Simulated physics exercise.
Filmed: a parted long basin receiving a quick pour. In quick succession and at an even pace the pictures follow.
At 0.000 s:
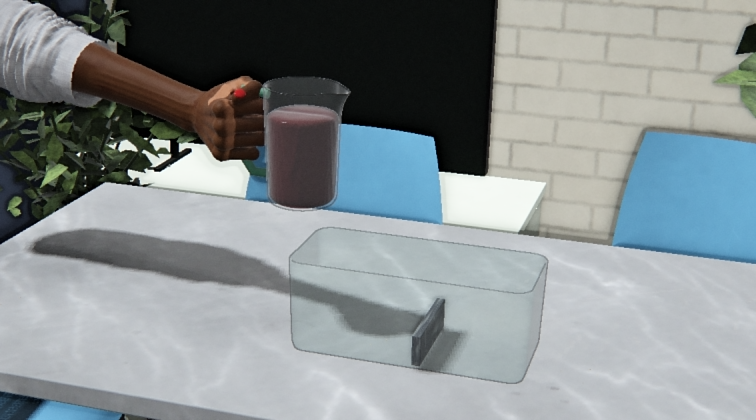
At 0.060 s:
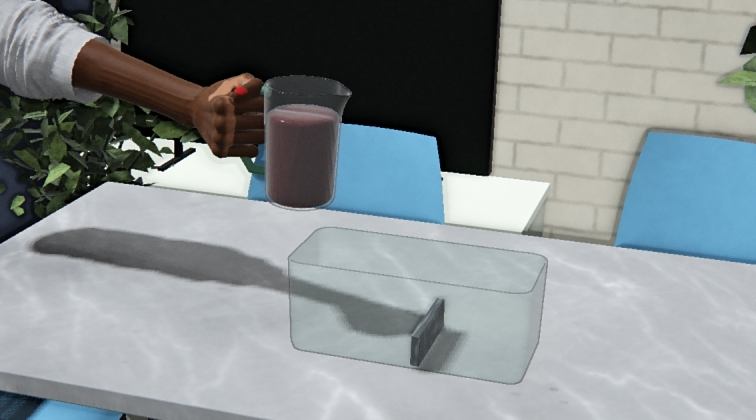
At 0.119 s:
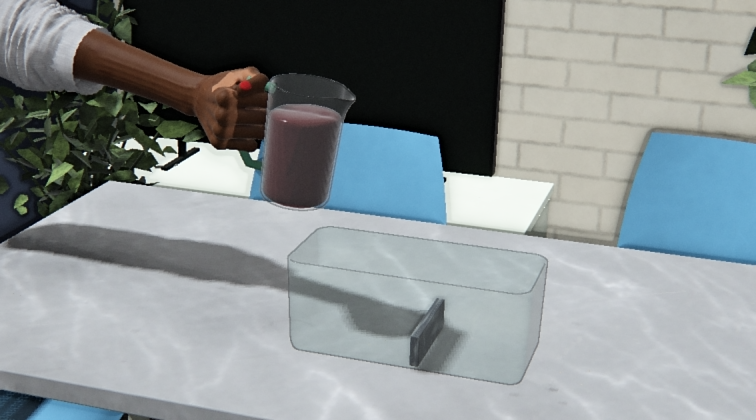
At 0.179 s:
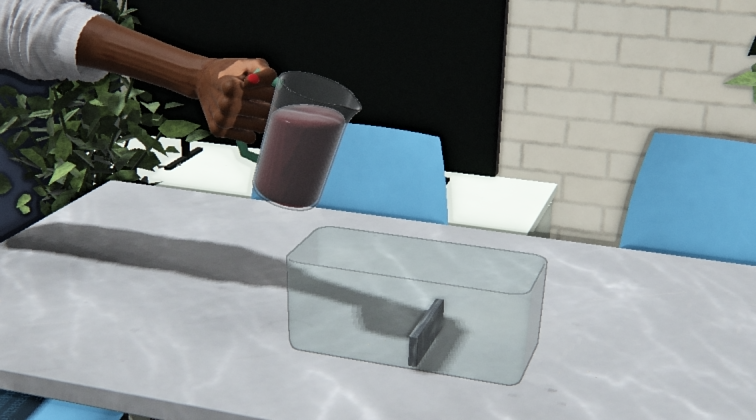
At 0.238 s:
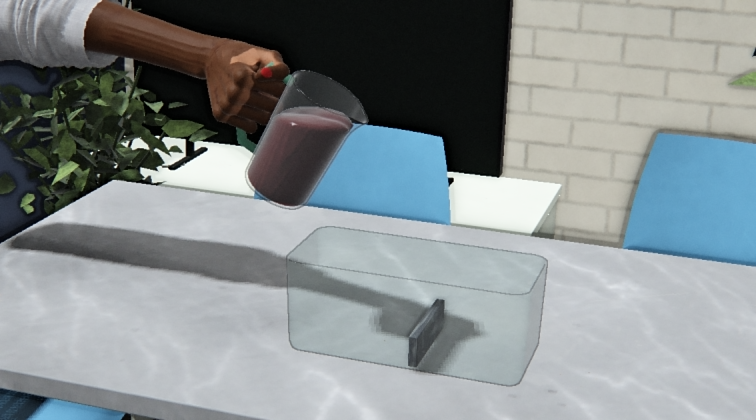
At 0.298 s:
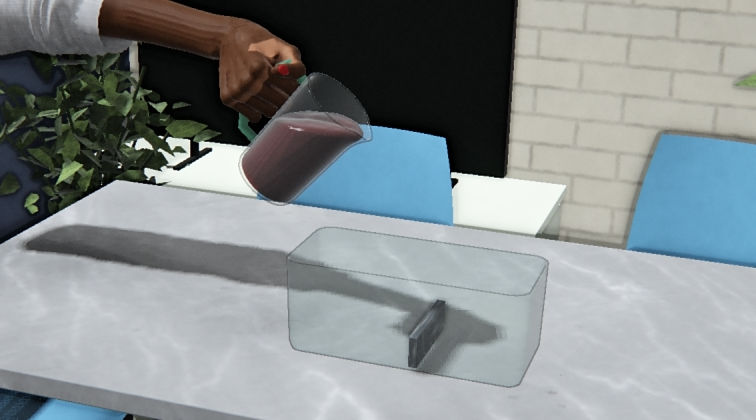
A grey marbled table stands before blue chairs, a white surface, a black panel, a pale brick wall and leafy plants, seen from slightly above. A hand at upper left holds a clear jug of dark pinkish liquid above a long, transparent basin with a small dark upright divider inside. The hand, almost still at first, tilts the jug progressively rightward, its liquid shifting toward the lip, while the view barely changes.
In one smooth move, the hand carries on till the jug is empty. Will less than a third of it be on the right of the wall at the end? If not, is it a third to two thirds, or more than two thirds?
Yes.
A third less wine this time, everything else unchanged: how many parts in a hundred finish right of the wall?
The share comes to some 5 parts in a hundred.
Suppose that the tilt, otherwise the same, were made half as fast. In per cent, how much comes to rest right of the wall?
About 15 per cent would end up there.
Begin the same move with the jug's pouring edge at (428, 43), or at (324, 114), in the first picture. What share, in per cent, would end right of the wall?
About 50 per cent, then about 10 per cent.
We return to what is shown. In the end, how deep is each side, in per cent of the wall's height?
Left 70 per cent, right 10.
A moment on, the jug is tipped on its side and 70 per cent is still to pour, 10 is left of the wall and 0 right of it.
Next, the jug is tipped right over and 25 per cent is still to pour, 55 is left of the wall and 1 right of it.
Then the jug is tipped right over and 5 per cent is still to pour, 75 is left of the wall and 9 right of it.
Later the jug is tipped right over and 1 per cent is still to pour, 84 is left of the wall and 10 right of it.
Finally, 84 per cent lies left of the wall, 11 right of it and 5 outside.
